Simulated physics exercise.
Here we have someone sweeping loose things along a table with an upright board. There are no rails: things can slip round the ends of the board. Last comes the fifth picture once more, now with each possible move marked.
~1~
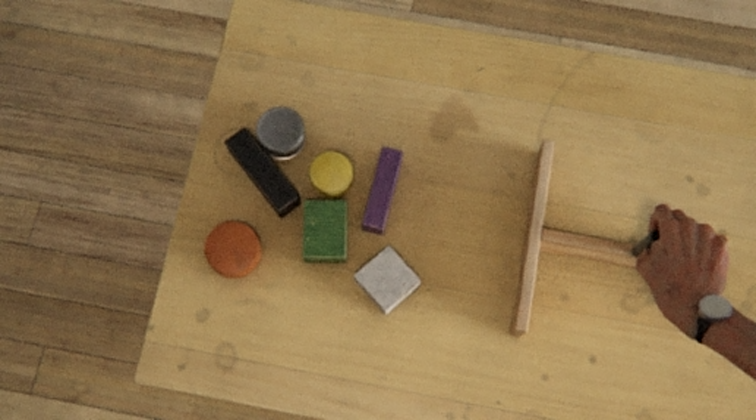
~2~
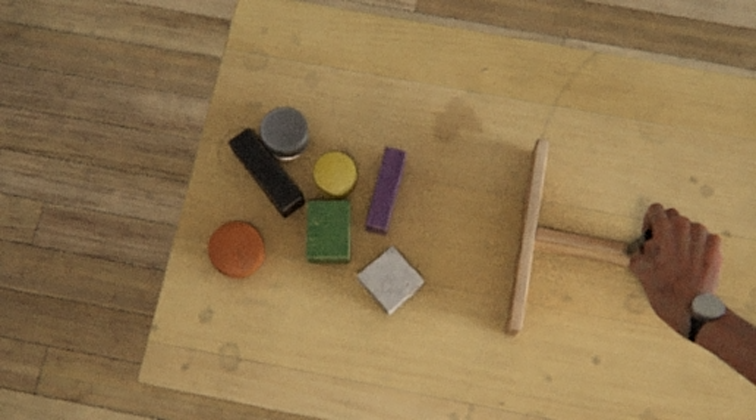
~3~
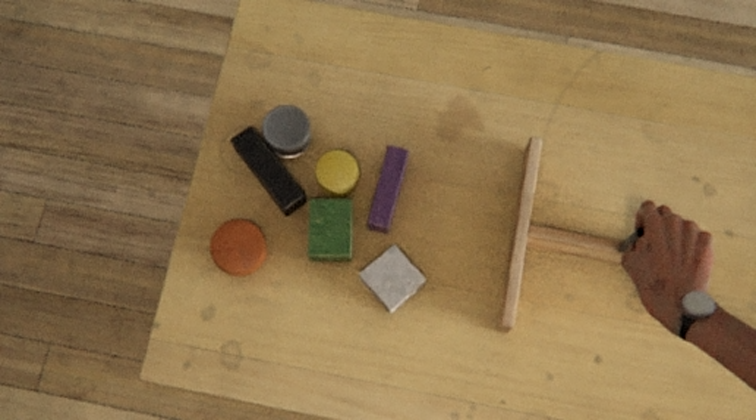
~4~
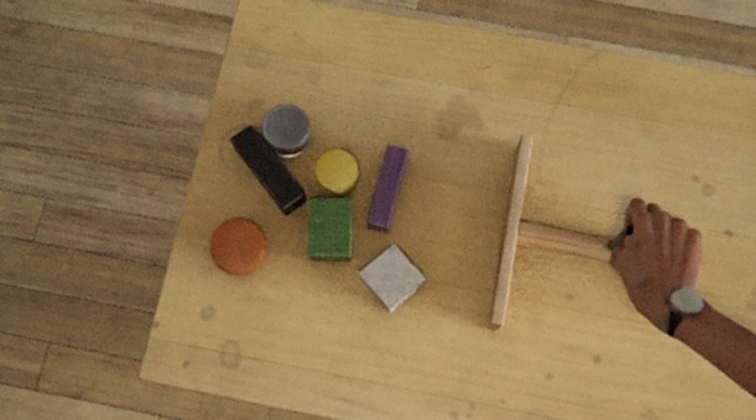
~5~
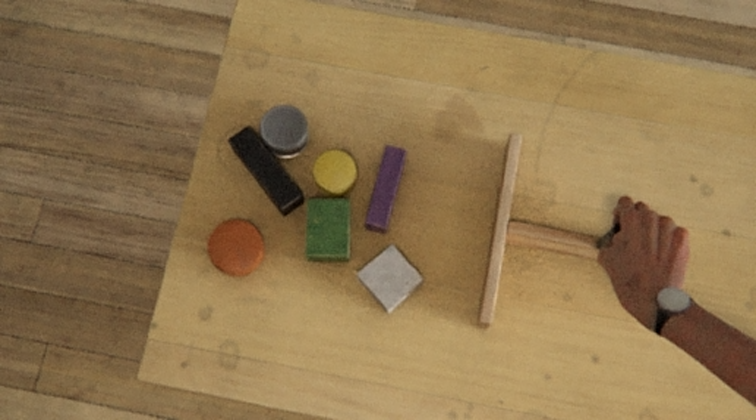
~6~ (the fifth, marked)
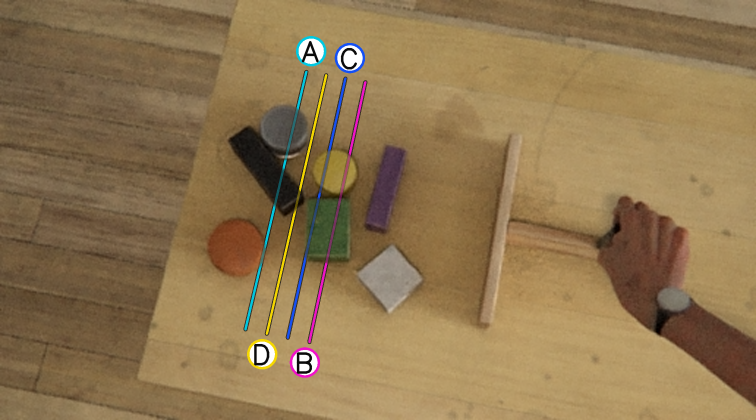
A hand slides an upright wooden board slightly left across a table toward seven small objects.
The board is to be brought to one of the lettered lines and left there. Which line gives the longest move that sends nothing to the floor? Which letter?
As far as mark A.
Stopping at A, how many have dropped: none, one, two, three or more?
In all, none.
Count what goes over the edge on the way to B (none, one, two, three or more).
In all, none.
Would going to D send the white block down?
No.
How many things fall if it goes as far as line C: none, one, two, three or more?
By then, none.
On the marked copy, A at (277, 195); B at (339, 207); C at (318, 203); D at (298, 199).
Following A. Soon after the start, board (419, 210); white block (367, 277); orange tin (236, 248).
Later, board (339, 195); black stick (242, 157); orange tin (225, 253).
In the end, board (278, 184); black stick (209, 136); orange tin (183, 259); nothing has fallen.
As for the rest, B is safe but short; C is safe but short; D is safe but short.
